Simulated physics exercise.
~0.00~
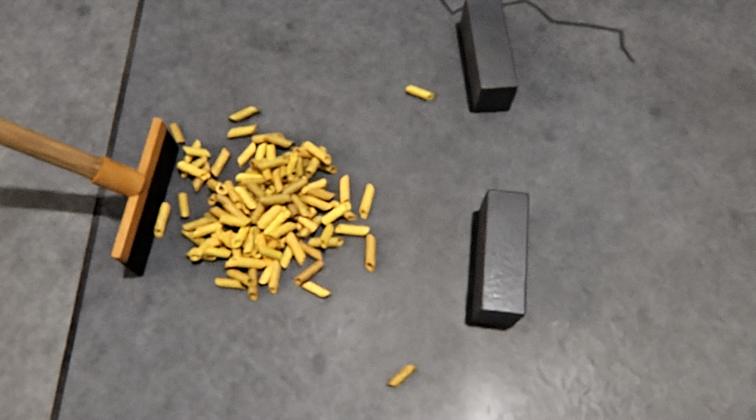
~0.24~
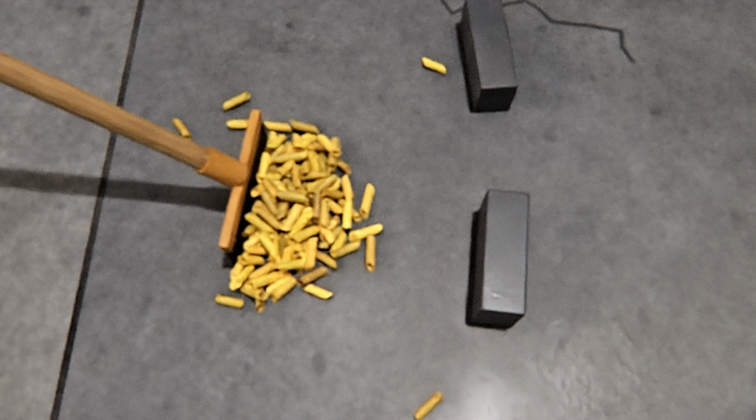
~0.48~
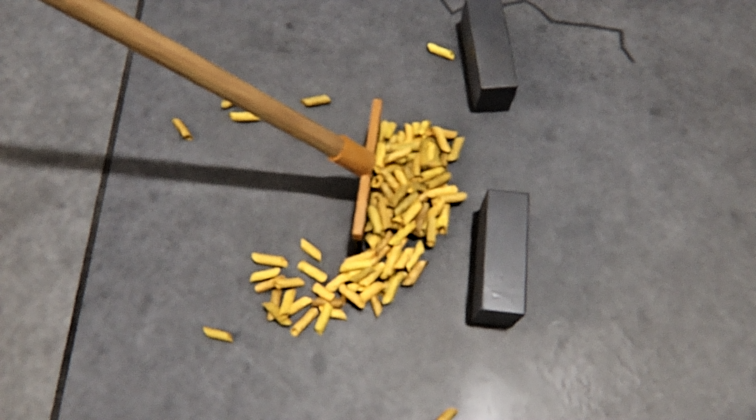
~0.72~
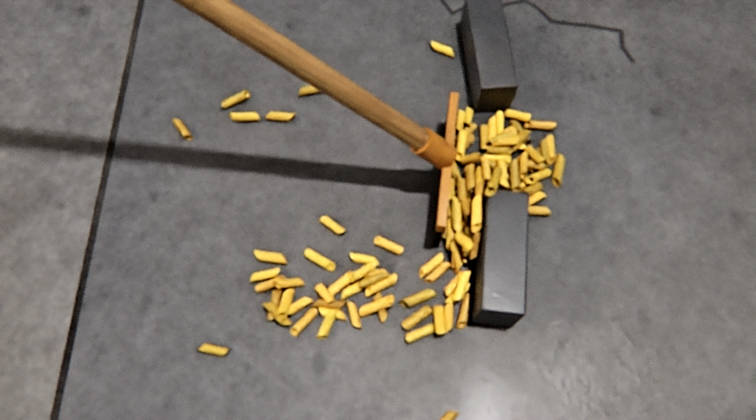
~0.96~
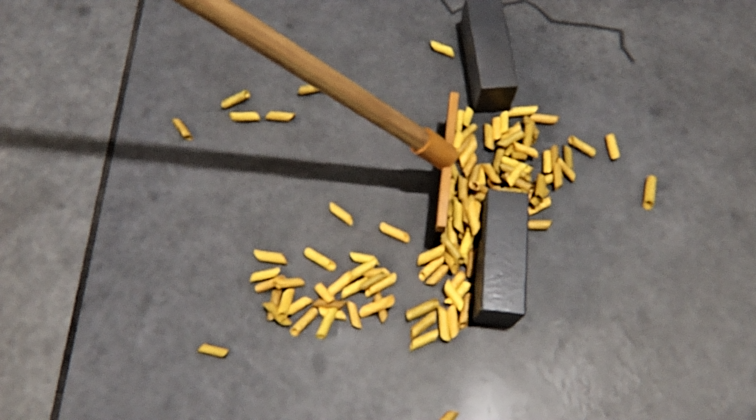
A wooden-handled squeegee pushed a heap of yellow dry pasta tubes rightward across a grey floor toward two dark blocks, then stopped against them, with some pieces spilling through the gap while most stayed piled and scattered in front.
